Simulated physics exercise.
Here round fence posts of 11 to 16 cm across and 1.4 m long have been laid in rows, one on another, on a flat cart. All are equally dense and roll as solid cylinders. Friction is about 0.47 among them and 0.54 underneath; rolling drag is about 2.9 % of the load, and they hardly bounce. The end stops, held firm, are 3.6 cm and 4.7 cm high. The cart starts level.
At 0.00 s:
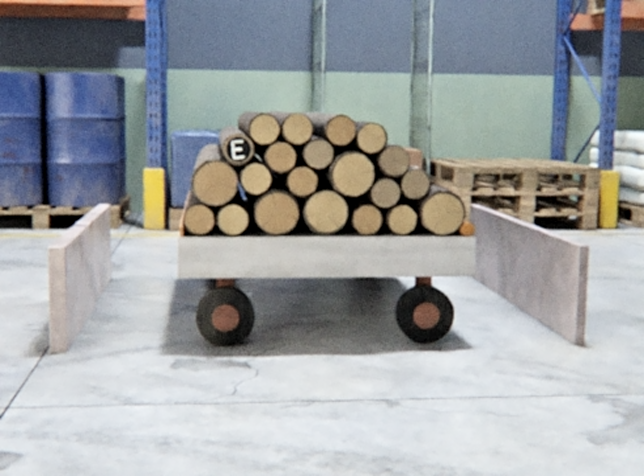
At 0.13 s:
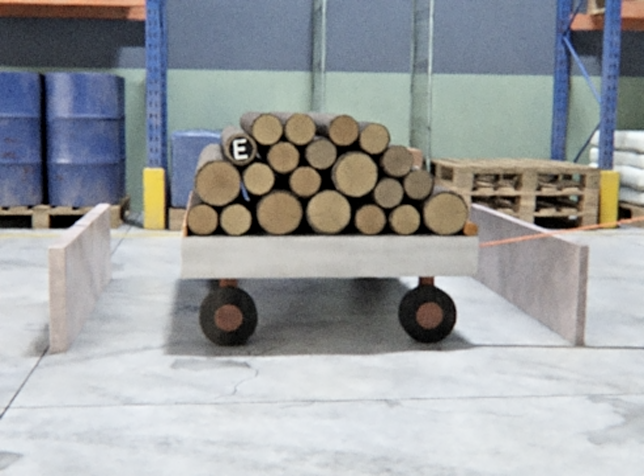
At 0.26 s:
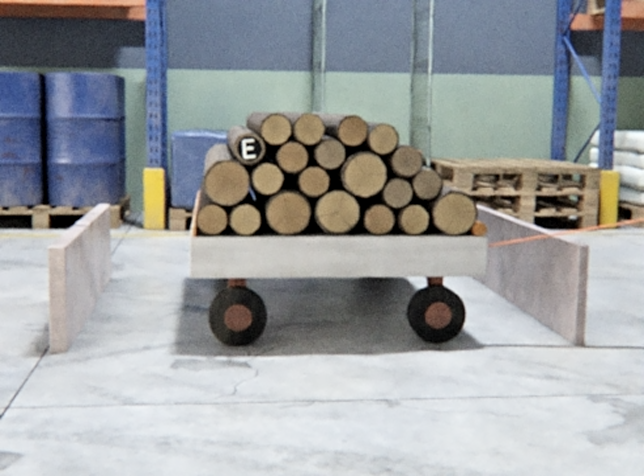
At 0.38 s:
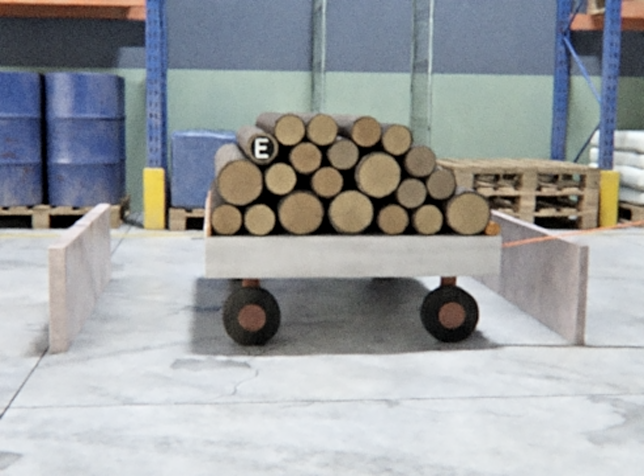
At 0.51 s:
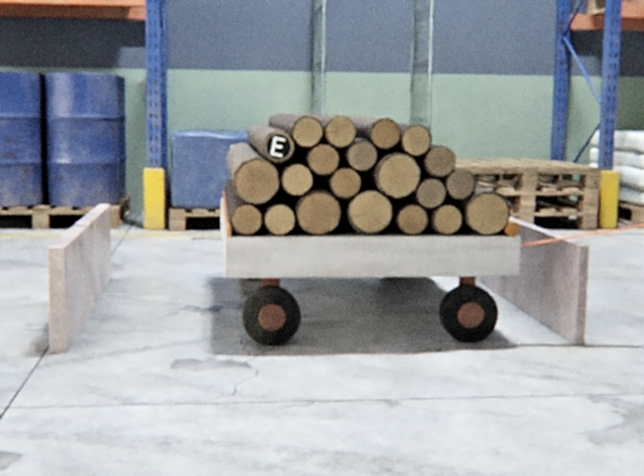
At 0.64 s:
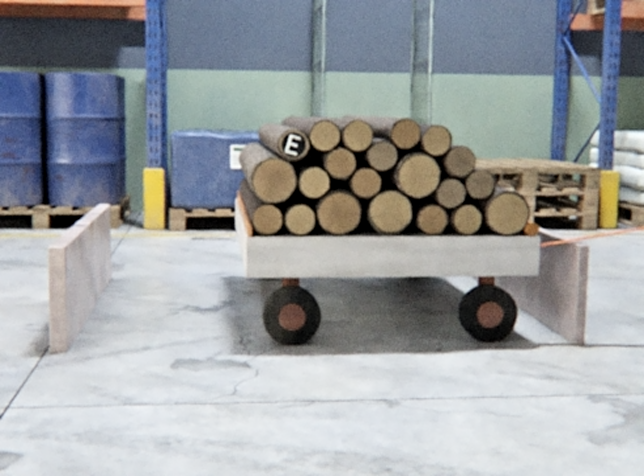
A flat, pale-sided cart stacked with round wooden posts, one marked with a white E at the upper left, stands end-on in a warehouse, seen from a fixed, level view. Blue drums, wooden pallets and blue racking line the back, and a low pale panel stands on either side. The cart moves right, slowly and then faster, the E tilting slightly as the pile shifts a little.
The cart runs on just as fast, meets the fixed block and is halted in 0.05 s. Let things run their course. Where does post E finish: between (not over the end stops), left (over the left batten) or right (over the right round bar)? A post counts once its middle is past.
Post E: Between.
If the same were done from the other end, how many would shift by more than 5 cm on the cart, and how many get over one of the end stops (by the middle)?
Then 6 and 3.
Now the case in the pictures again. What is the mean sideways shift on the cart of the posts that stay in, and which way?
Some 0 cm leftwards.
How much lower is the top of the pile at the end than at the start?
Some 0 cm lower.
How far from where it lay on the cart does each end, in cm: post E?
Post E: 15.
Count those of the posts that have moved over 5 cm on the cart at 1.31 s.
6 by then.
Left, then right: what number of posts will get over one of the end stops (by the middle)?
Left 1, right 0.
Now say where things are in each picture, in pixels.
In the first picture, 21 posts, 7 on the base, highest (297, 129); E (238, 150); left batten (3.6 cm) (181, 226); right round bar (4.7 cm) (469, 223); blocks (57, 246) and (583, 244).
Cart 1.1 cm to the right; stops (184, 226) and (472, 223); pile unchanged, in the second picture.
Cart 4.2 cm to the right; stops (194, 226) and (481, 223); pile unchanged, in the third picture.
Cart 9 cm to the right; stops (209, 226) and (494, 223); 1 post slipping, in the fourth picture.
Cart 16 cm to the right; stops (229, 226) and (513, 223); 10 posts slipping, in the fifth picture.
Cart 23 cm to the right; stops (250, 226) and (533, 223); 10 posts slipping; E (294, 145), in the sixth picture.
After 0.75 s, cart 29 cm along; 5 now displaced over 5 cm; not one over the end stops; E 7 cm left and 2.1 cm up (moves measured on the cart).
After 0.91 s, cart 36 cm along; 6 now displaced over 5 cm; not one over the end stops; E 9 cm left and 0.9 cm up.
After 1.31 s, cart 36 cm along; 6 now displaced over 5 cm; 1 over the left batten; E 10 cm left and 13 cm down.
At rest by 2.8 s, 6 moved over 5 cm; 1 over the left batten; E 10 cm left and 13 cm down; top of the pile 41 cm high, from 41 cm.
